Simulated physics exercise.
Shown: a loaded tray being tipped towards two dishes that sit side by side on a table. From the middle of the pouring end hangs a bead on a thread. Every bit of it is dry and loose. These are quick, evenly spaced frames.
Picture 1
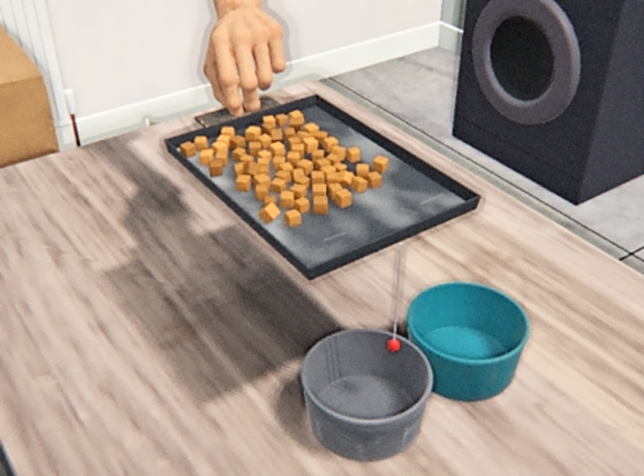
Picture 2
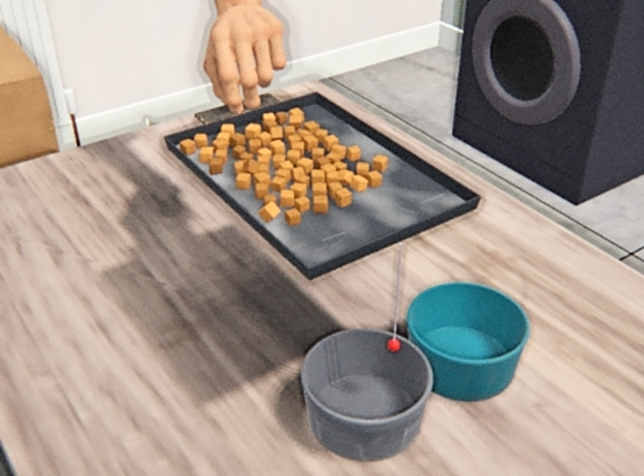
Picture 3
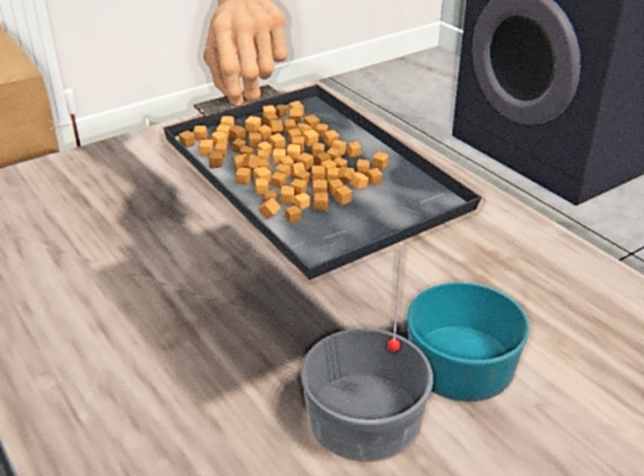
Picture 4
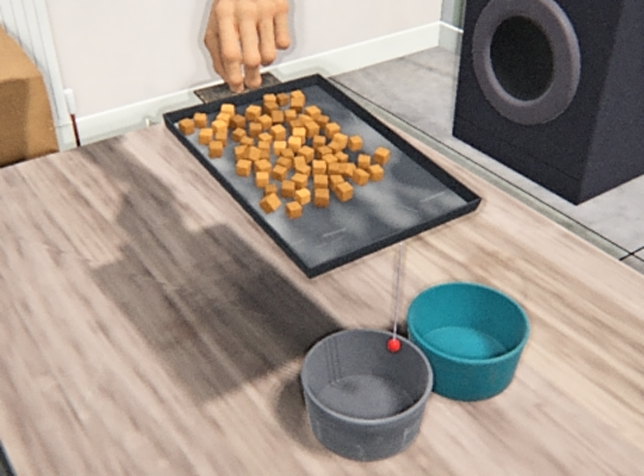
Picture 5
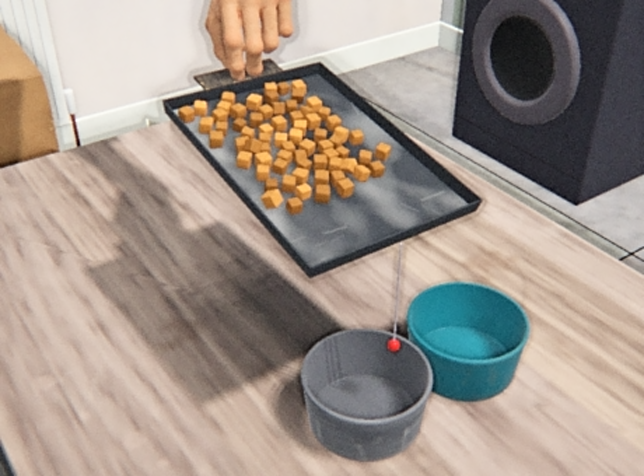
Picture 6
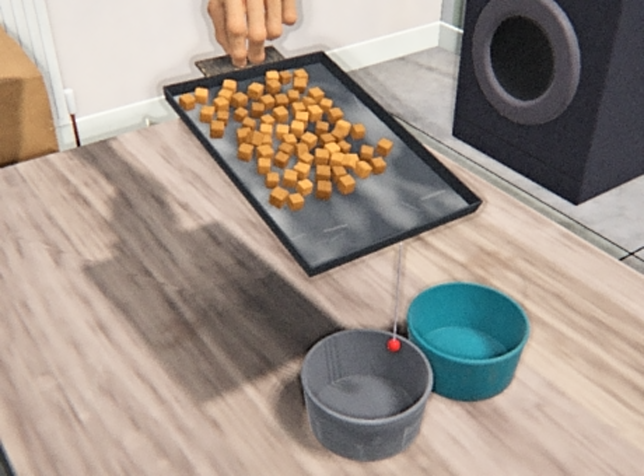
On a wooden table, a hand gradually raises one end of a tray of brown cubes.
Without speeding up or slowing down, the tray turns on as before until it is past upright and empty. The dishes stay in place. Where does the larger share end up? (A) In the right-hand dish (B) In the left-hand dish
Option A: In the right-hand dish.
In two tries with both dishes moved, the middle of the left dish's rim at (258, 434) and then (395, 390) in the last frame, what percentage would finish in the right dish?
In order, 10 % and 30 %.
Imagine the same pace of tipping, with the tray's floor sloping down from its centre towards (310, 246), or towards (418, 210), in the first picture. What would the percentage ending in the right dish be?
Lab note: Case 1 near 0 %, case 2 near 50 %.
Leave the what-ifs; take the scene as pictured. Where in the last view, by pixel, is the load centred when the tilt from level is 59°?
The load is centred near (410, 194).
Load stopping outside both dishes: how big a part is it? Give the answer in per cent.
Share outside: Near 70 %.
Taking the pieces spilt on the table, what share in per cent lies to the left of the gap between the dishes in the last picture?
Around 10 per cent, give or take.
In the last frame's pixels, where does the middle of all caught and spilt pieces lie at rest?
Near (492, 445).
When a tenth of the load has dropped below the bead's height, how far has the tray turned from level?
Roughly 105 degrees of turn.
Just after the last frame, tray tipped steeply; almost all on the tray; about a tenth in the air.
A moment on, tray tipped right over; almost all on the tray; just a few in the right dish; just a few outside both; just a few in the air.
Further on, tray tipped past a quarter turn; about a tenth in the left dish; roughly a quarter in the right dish; roughly two thirds outside both.
When it is over, tray tipped past a quarter turn; about a tenth in the left dish; roughly a quarter in the right dish; roughly two thirds outside both.
